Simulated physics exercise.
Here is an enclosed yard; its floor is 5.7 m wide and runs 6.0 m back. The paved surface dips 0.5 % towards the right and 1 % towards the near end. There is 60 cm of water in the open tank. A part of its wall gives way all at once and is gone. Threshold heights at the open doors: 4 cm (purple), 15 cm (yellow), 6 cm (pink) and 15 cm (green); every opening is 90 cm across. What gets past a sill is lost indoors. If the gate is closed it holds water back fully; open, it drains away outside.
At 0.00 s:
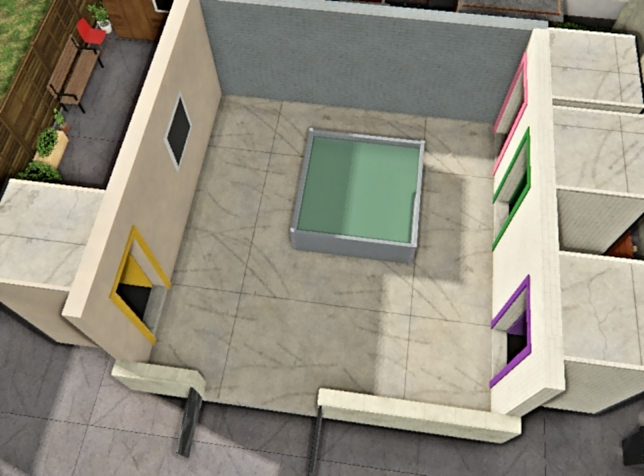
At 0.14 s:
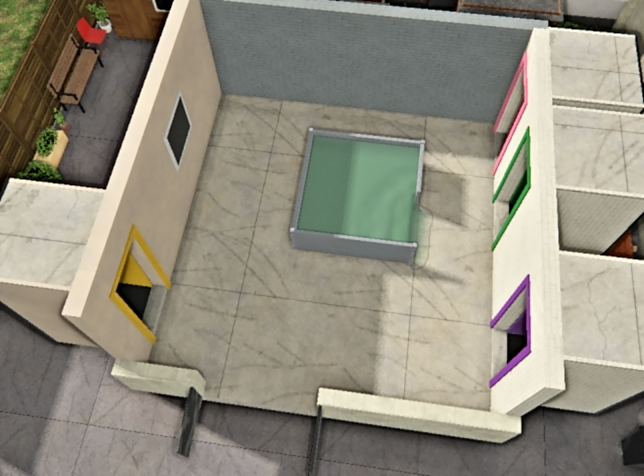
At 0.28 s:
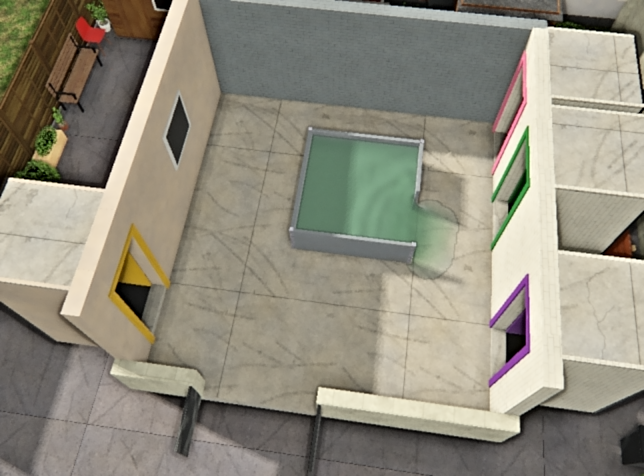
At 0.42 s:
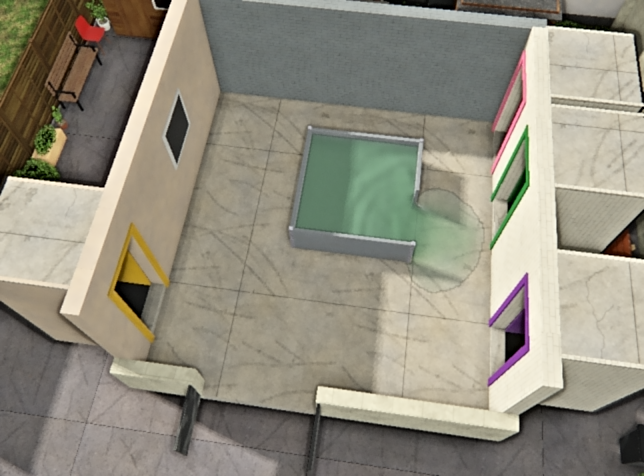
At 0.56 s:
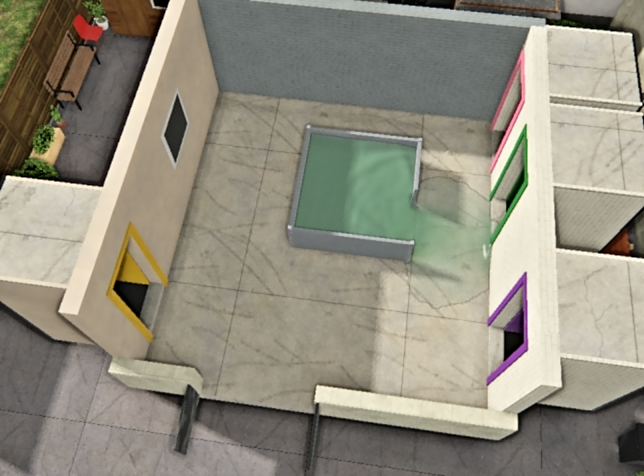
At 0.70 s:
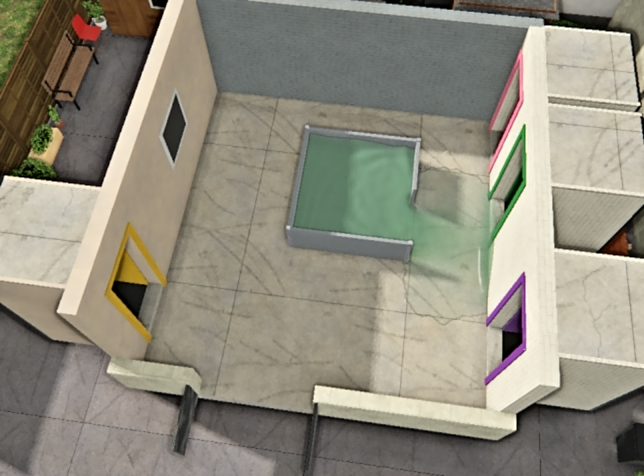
Walled yard with a square tank of green water, its right side opening and water spreading across the paving towards the right wall.
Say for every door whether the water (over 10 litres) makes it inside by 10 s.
Door by door: At the purple door it passes the limit; at the yellow door it stays under the limit; at the pink door it exceeds the limit; at the green door it goes over the limit.
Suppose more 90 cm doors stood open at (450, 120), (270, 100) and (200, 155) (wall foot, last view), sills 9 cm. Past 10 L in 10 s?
In that order: Over, not over, under.
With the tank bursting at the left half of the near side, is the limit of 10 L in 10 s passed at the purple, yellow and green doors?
Then: Purple over, yellow not over, green below.
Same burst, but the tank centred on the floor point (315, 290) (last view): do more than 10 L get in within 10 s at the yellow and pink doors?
Against that limit: Yellow under, pink past it.
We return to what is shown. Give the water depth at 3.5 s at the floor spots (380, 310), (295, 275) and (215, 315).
In that order: 0, 0 and 0 cm.
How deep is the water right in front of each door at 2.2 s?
In cm: Purple 12, yellow 0, pink 6, green 32.
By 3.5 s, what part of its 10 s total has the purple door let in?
Some 40 per cent by then.
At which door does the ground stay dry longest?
The yellow one.
After 1.4 s water covers 15 % of the floor and is deepest (42 cm) near (483, 256); purple door 10 cm at the sill, 0 L in, yellow door not reached, pink door 5 cm at the sill, 0 L in, green door 32 cm at the sill, 49 L in.
After 2.2 s water covers 25 % of the floor and is deepest (38 cm) near (483, 256); purple door 12 cm at the sill, 19 L in, yellow door not reached, pink door 6 cm at the sill, 0 L in, green door 32 cm at the sill, 134 L in.
After 3.5 s water covers 45 % of the floor and is deepest (26 cm) near (457, 415); purple door 9 cm at the sill, 47 L in, yellow door not reached, pink door 8 cm at the sill, 3 L in, green door 23 cm at the sill, 212 L in.
After 6.0 s water covers 85 % of the floor and is deepest (18 cm) near (468, 417); purple door 8 cm at the sill, 82 L in, yellow door 10 cm at the sill, 0 L in, pink door 7 cm at the sill, 21 L in, green door 15 cm at the sill, 245 L in.
After 10.0 s water covers 100 % of the floor and is deepest (12 cm) near (292, 206); purple door 7 cm at the sill, 114 L in, yellow door 7 cm at the sill, 0 L in, pink door 7 cm at the sill, 41 L in, green door 8 cm at the sill, 246 L in.
